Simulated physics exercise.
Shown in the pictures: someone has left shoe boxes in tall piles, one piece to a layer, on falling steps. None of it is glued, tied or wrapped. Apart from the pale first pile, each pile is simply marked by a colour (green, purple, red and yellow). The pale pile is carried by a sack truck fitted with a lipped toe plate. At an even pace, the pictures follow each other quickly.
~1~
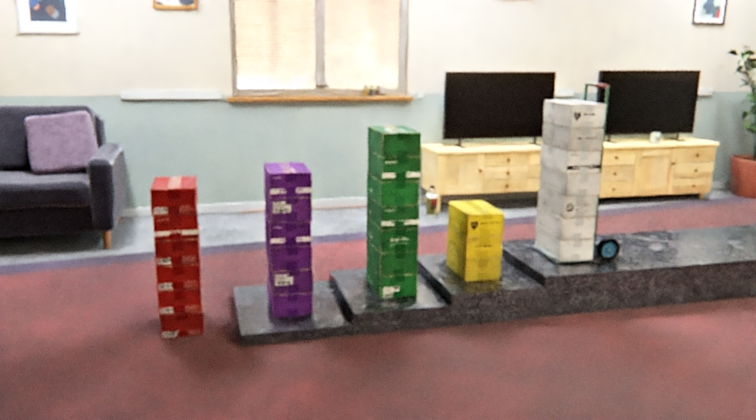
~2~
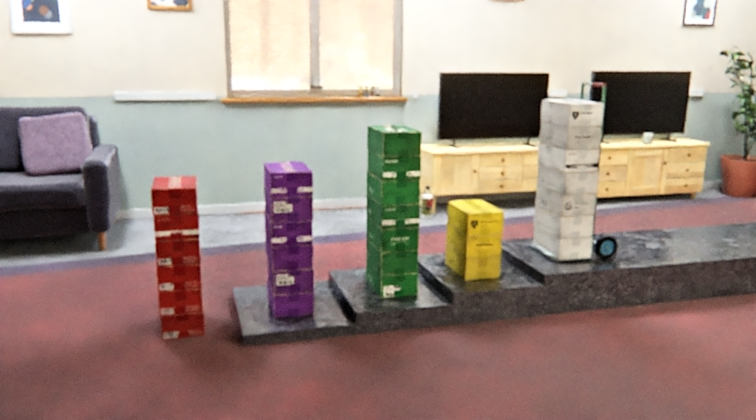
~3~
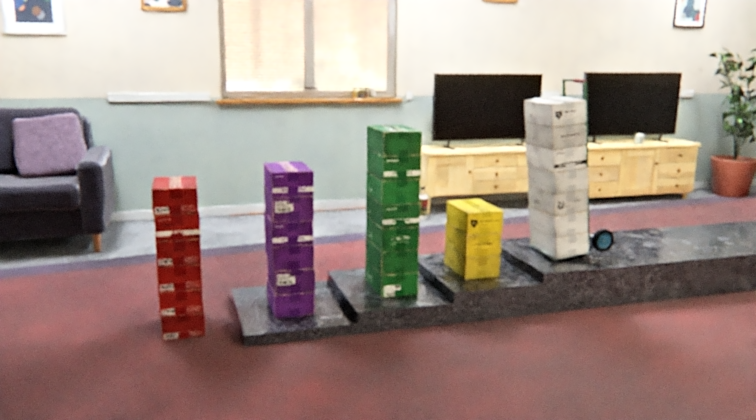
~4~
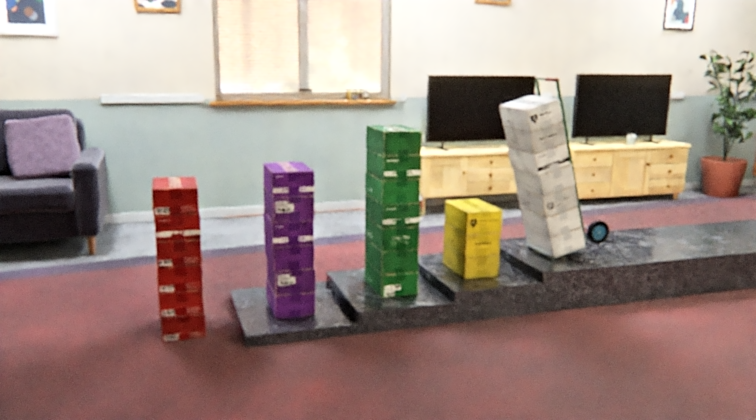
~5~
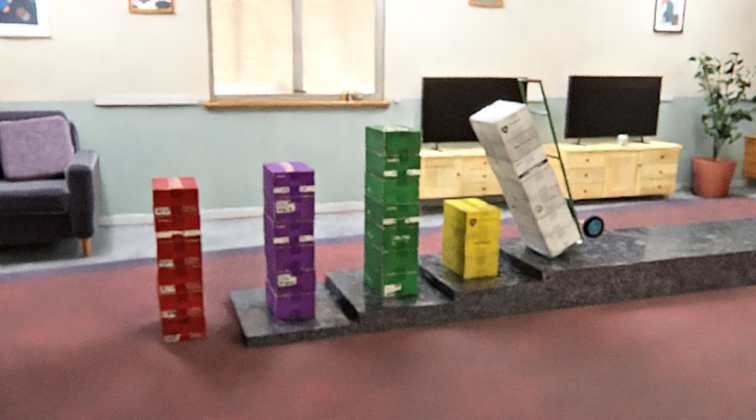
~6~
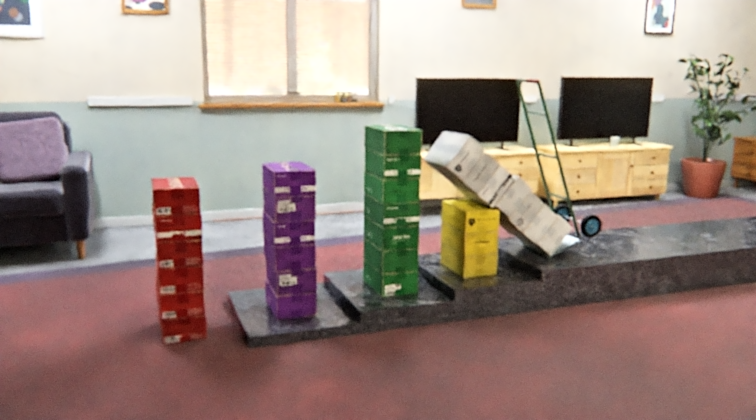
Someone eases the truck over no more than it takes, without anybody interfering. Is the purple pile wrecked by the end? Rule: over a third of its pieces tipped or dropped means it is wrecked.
No.
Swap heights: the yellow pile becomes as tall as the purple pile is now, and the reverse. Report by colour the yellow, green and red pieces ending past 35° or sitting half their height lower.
Yellow 5, green 7, red 5.
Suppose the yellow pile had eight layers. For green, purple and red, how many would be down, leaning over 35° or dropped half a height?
Green 7, purple 5, red 5.
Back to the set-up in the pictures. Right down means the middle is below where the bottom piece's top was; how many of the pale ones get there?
The pale count is 3.
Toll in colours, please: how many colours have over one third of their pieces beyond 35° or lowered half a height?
The full count is 0.
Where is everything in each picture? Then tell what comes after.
In the first frame (pixels give the middle of a visible side; the camera moves round a little), truck frame (605, 122) level; top purple box (291, 185); top red box (174, 202); none of the others has stirred.
Truck frame (602, 121) level; top purple box (292, 185), in the second frame.
Truck frame (586, 117) rocked a little, top of the pale pile leaning a little; top purple box (293, 184); none of the others has stirred, in the third frame.
Truck frame (563, 114) rocked clearly, top of the pale pile leaning clearly; top purple box (294, 184); none of the others has stirred, in the fourth frame.
Truck frame (549, 115) rocked clearly, top of the pale pile leaning well over; top purple box (295, 184); none of the others has stirred, in the fifth frame.
Truck frame (547, 115) rocked clearly, top of the pale pile leaning steeply; top purple box (296, 184); top yellow box (483, 221); none of the others has stirred, in the sixth frame.
Shortly afterwards, 7 of the pale pile down; none of the 6 purple boxes down (0 of 22 in all colours); top purple box unmoved.
Next, 7 of the pale pile down; none of the 6 purple boxes down (0 of 22 in all colours); top purple box unmoved; top green box a little from its place.
In the end, 7 of the pale pile down; none of the 6 purple boxes down (0 of 22 in all colours); top purple box unmoved; top yellow box a little from its place. From the last view, middles, top purple box near (288, 179), top yellow box near (465, 216).
